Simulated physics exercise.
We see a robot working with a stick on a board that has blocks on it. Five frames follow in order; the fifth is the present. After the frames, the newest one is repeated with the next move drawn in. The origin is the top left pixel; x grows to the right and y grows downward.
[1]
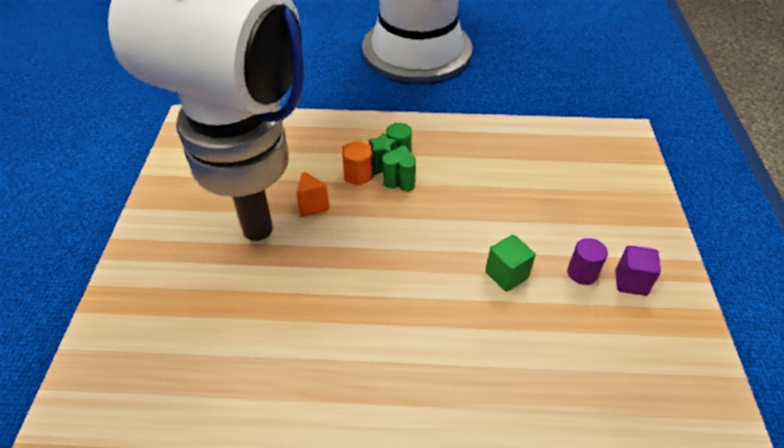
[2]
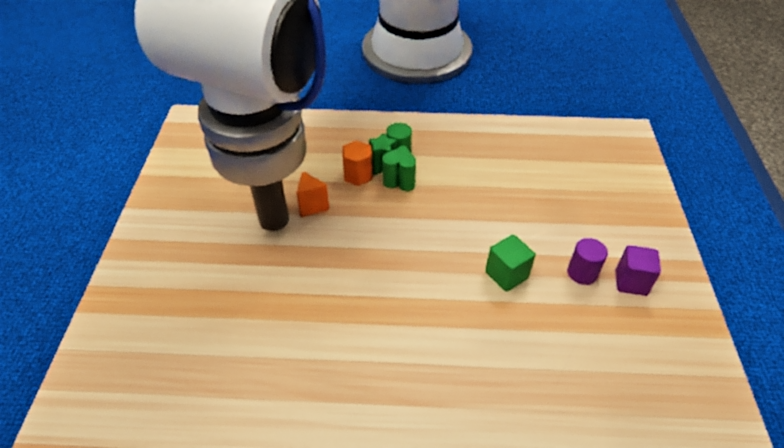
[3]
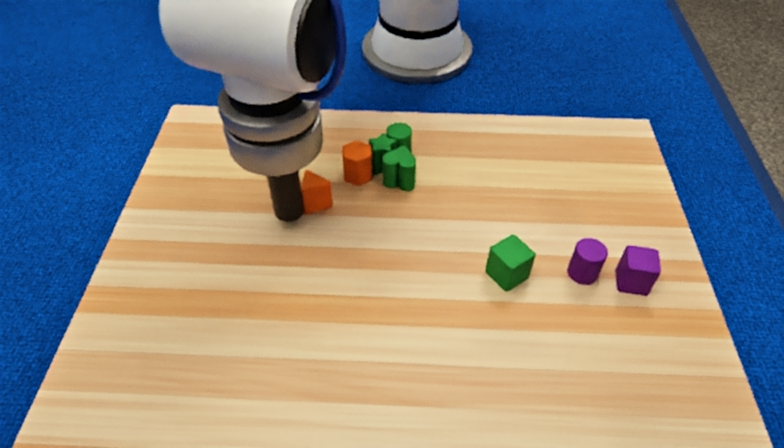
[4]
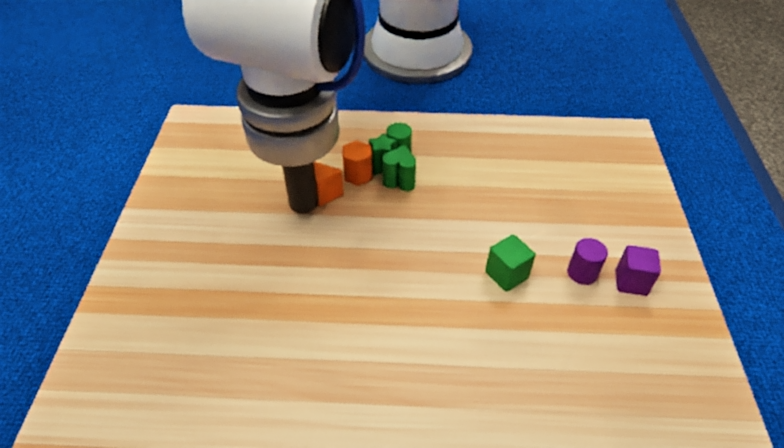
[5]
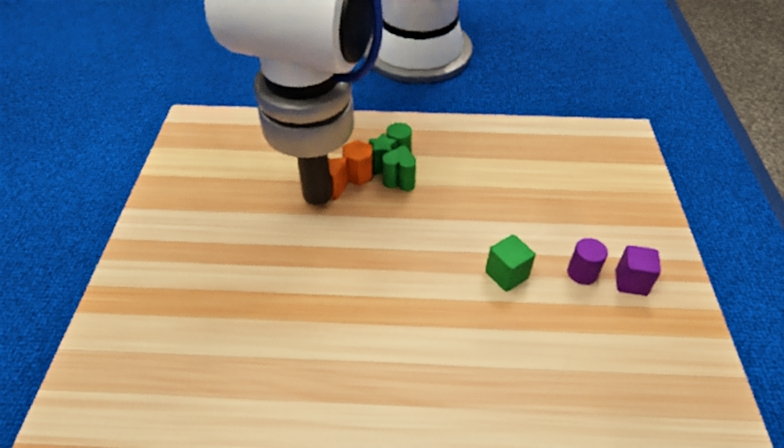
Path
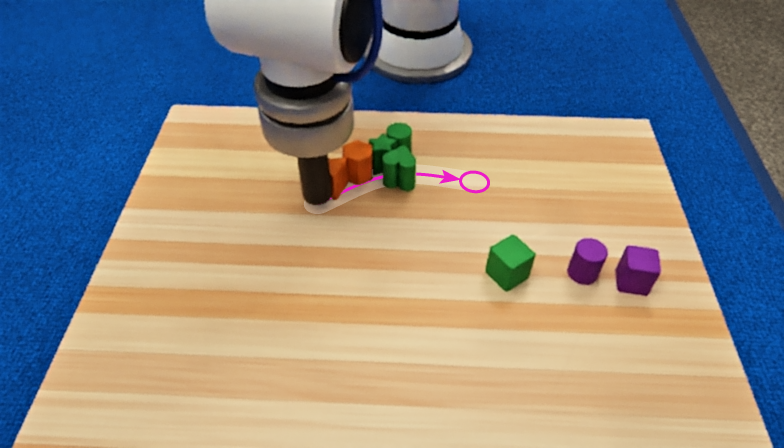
A robot arm moves its stick right and pushes the orange triangular block toward the orange six-sided block.
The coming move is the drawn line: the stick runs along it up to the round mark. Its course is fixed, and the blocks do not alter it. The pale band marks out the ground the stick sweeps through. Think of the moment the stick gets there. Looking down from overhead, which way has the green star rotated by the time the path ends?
The turn is anti-clockwise.
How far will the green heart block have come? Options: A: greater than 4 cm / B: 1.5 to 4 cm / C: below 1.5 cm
My answer is option A.
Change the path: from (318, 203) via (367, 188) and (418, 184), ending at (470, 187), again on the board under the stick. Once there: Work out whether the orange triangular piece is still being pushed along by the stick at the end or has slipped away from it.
The stick moves past it.
Path on the board, from (318, 203) via (367, 181) and (420, 174), ending at (475, 182).
On the path given first. One third of the way, stick at (368, 173); orange triangular piece at (338, 148), turned 70° anticlockwise; orange six-sided block at (360, 137), turned 35° clockwise; green star at (386, 139), turned 25° clockwise; green circle at (406, 128).
Two thirds of the way, stick at (421, 166); orange triangular piece at (338, 148), turned 70° anticlockwise; orange six-sided block at (361, 137), turned 25° clockwise; green star at (405, 134), turned 25° anticlockwise; green circle at (415, 119); green heart block at (450, 161), turned 50° clockwise.
At the end, stick at (476, 173); orange triangular piece at (338, 148), turned 70° anticlockwise; orange six-sided block at (361, 137), turned 25° clockwise; green star at (405, 134), turned 25° anticlockwise; green circle at (415, 119); green heart block at (485, 176), turned 145° clockwise.
